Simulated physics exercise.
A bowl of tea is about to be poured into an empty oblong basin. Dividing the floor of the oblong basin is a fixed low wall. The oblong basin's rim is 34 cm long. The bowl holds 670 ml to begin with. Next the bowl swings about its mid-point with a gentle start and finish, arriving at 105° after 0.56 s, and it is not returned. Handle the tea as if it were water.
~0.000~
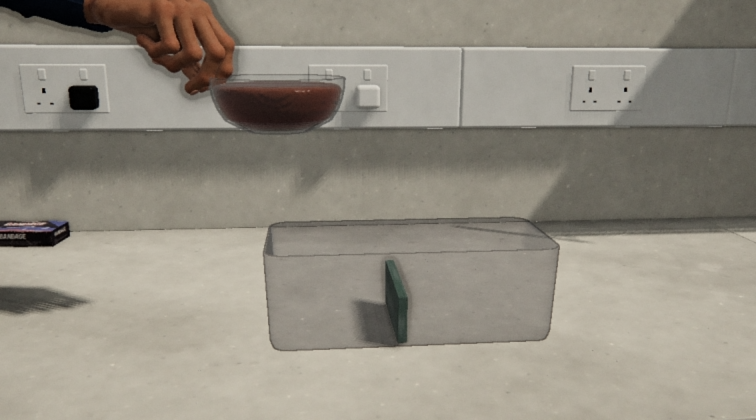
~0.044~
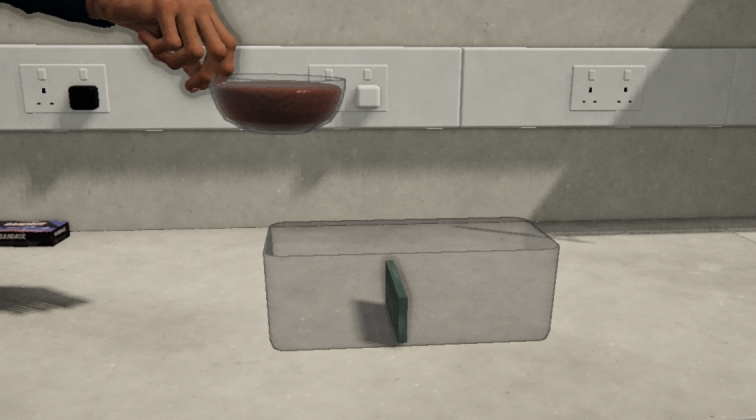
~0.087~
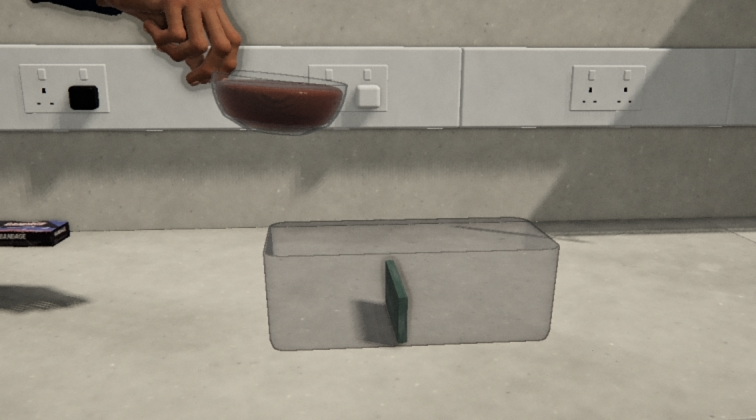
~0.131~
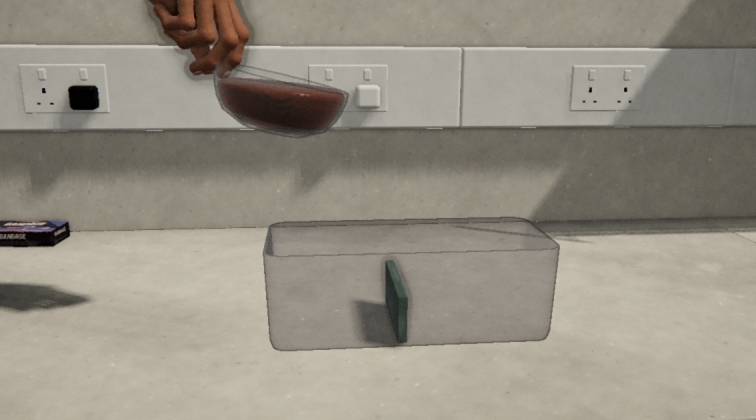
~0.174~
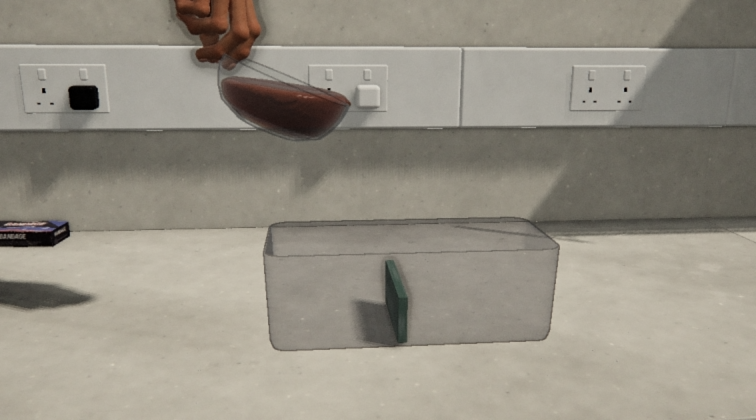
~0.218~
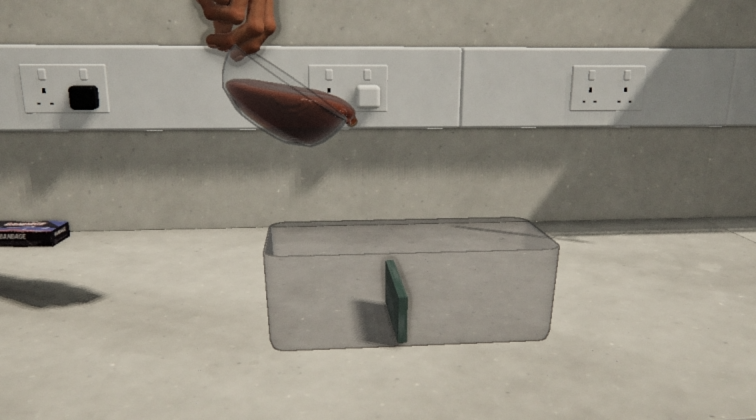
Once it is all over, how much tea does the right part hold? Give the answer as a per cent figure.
The right part holds about 38 per cent.
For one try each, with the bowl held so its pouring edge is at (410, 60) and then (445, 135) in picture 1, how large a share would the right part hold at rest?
85 and 95 %.
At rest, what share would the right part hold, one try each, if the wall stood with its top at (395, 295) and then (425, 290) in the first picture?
Some 45 in a hundred, then some 15 in a hundred.
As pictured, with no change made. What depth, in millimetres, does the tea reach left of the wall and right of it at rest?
The left ends up at roughly 18 mm, with the right at roughly 10 mm.
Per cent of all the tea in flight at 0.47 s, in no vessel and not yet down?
Around 46 percent.
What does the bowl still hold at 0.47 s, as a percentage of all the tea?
Roughly 6 per cent.
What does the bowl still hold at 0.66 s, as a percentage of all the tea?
Around 0 in a hundred is still there.
Then, 0.47 s in, the tilt is 99° and 6 per cent is still to pour, 19 is left of the wall and 28 right of it.
Then, 0.66 s in, the tilt is 105° and 0 per cent is still to pour, 56 is left of the wall and 37 right of it.
Then, 0.85 s in, the tilt is 105° and 0 per cent is still to pour, 55 is left of the wall and 37 right of it.
Then, 1.06 s in, the tilt is 105° and 0 per cent is still to pour, 57 is left of the wall and 38 right of it.
Finally, 57 per cent lies left of the wall, 38 right of it and 5 outside.
